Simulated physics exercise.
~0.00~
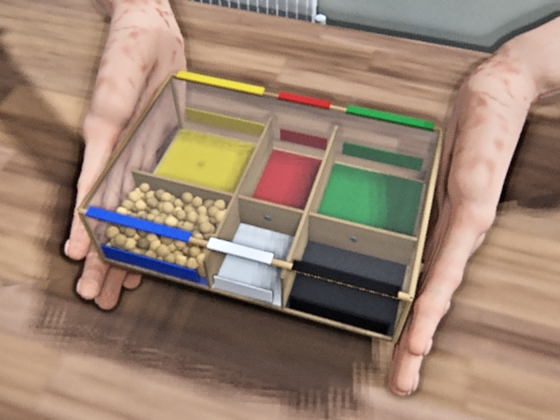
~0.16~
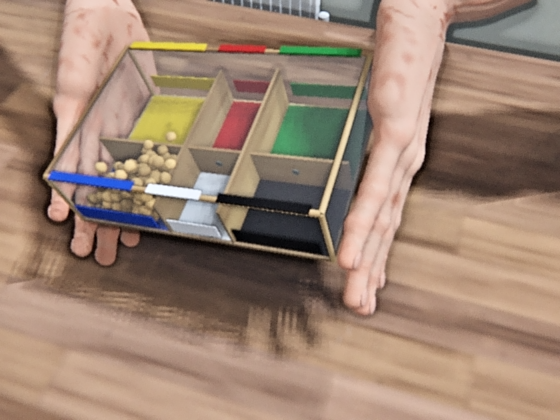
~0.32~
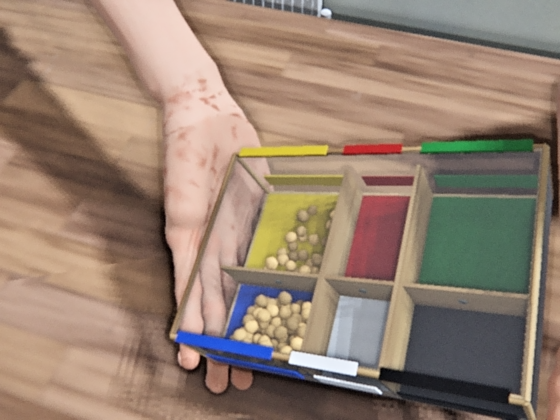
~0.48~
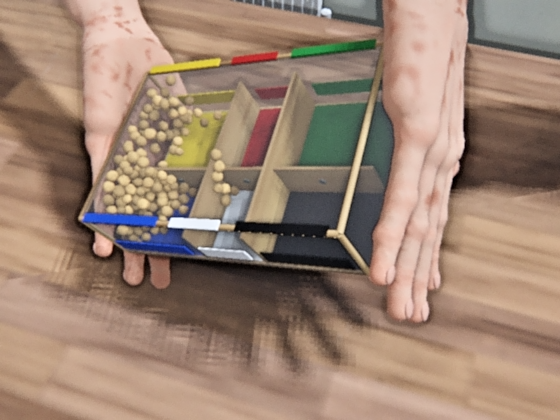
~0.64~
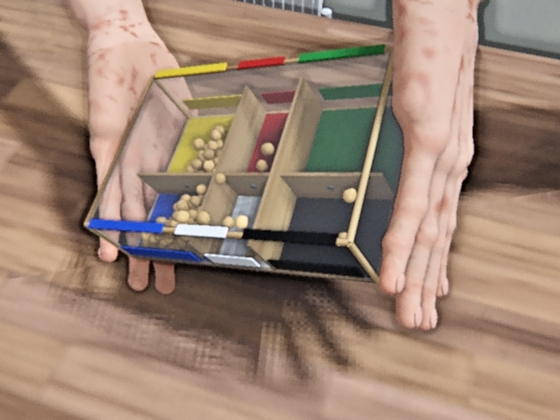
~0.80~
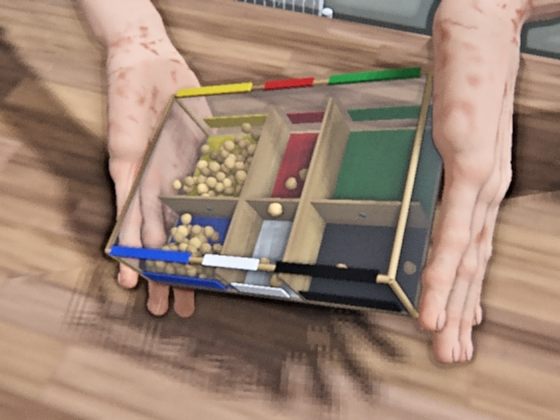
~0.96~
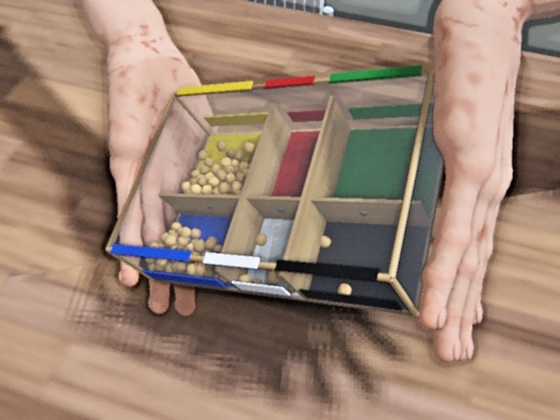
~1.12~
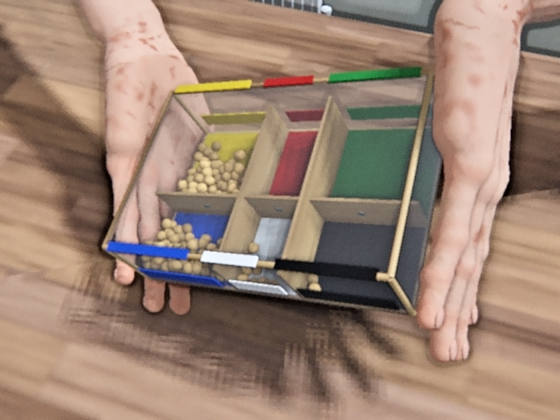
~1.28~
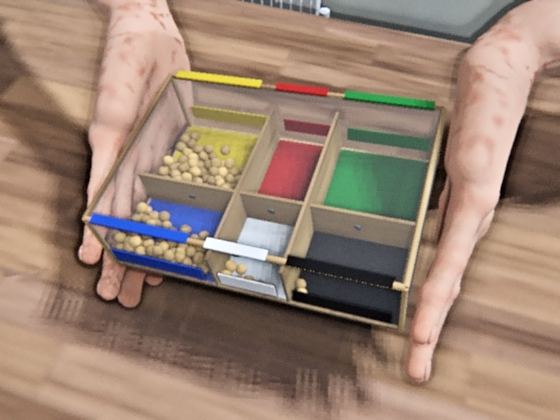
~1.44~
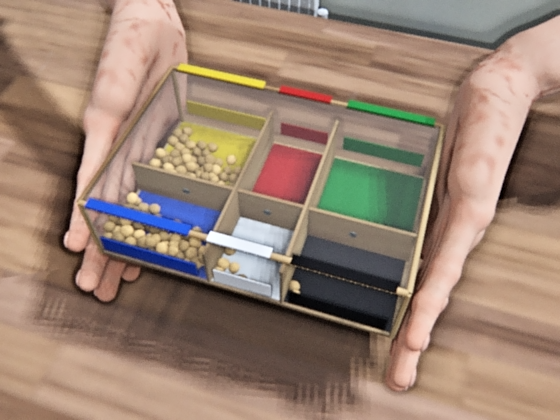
Two hands shook and tilted a clear-lidded box of dried chickpeas that began heaped in the blue compartment, scattering them over the partitions, then levelled it and held it, leaving most split between blue and yellow with a few in white.
